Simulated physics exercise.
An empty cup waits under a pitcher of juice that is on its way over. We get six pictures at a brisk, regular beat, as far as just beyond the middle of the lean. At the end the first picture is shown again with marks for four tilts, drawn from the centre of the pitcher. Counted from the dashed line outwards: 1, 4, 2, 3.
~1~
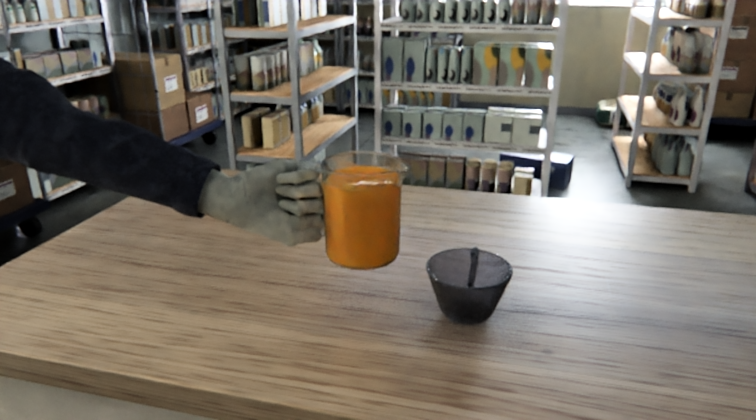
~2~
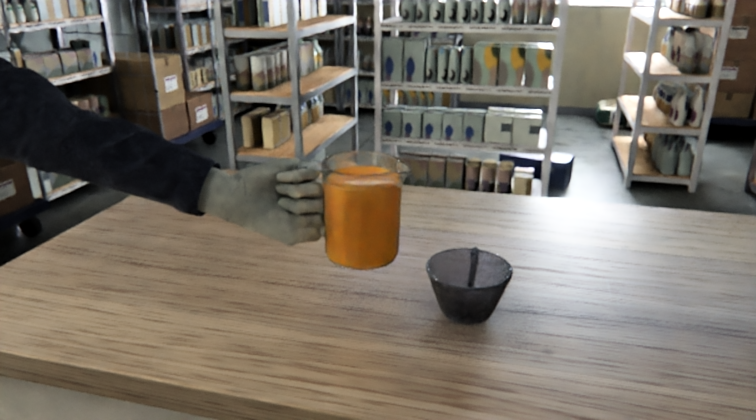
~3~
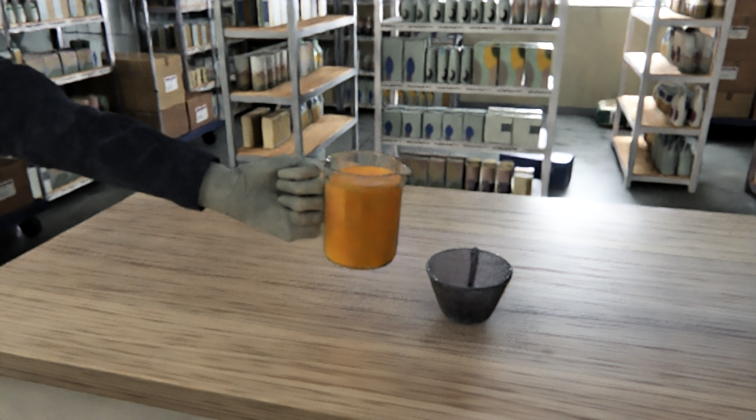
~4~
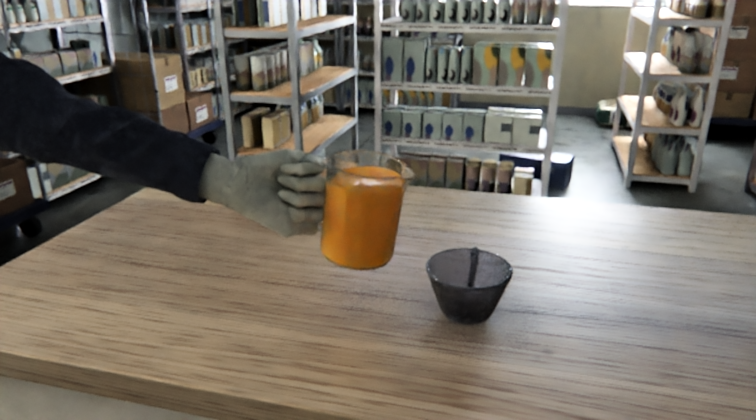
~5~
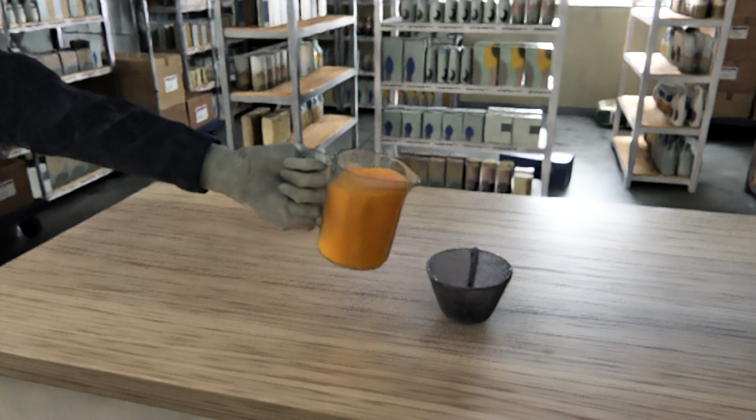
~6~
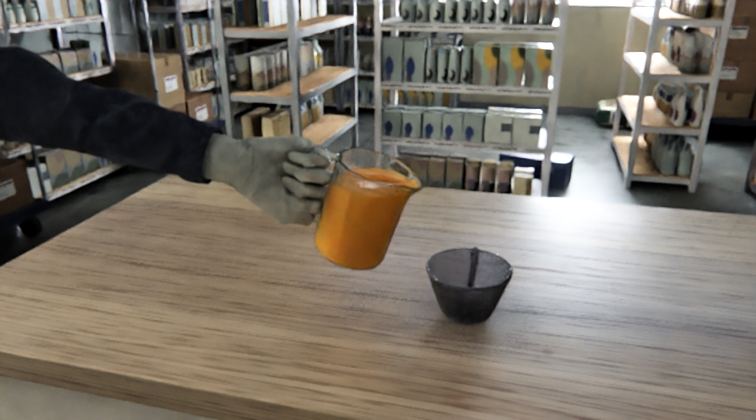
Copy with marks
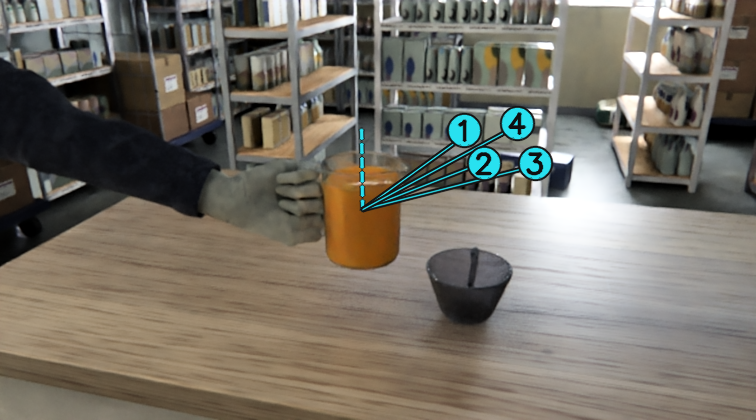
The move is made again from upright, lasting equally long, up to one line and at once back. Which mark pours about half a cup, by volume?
The answer is tilt 1.
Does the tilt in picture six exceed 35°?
No.
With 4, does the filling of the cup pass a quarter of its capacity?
Yes, it does.
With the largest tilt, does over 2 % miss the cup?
Yes.
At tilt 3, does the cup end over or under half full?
Over half.
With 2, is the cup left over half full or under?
Over.
In cyan, 1 at (453, 144); 2 at (468, 168); 3 at (519, 169); 4 at (503, 133).
Choosing 1, the cup ends with about 50 % of what it can hold.
Choosing 2, the cup ends with about 90 % of what it can hold.
Choosing 3, the cup ends with about 96 % of what it can hold; 11 % of the juice is spilt.
Choosing 4, the cup ends with about 70 % of what it can hold.
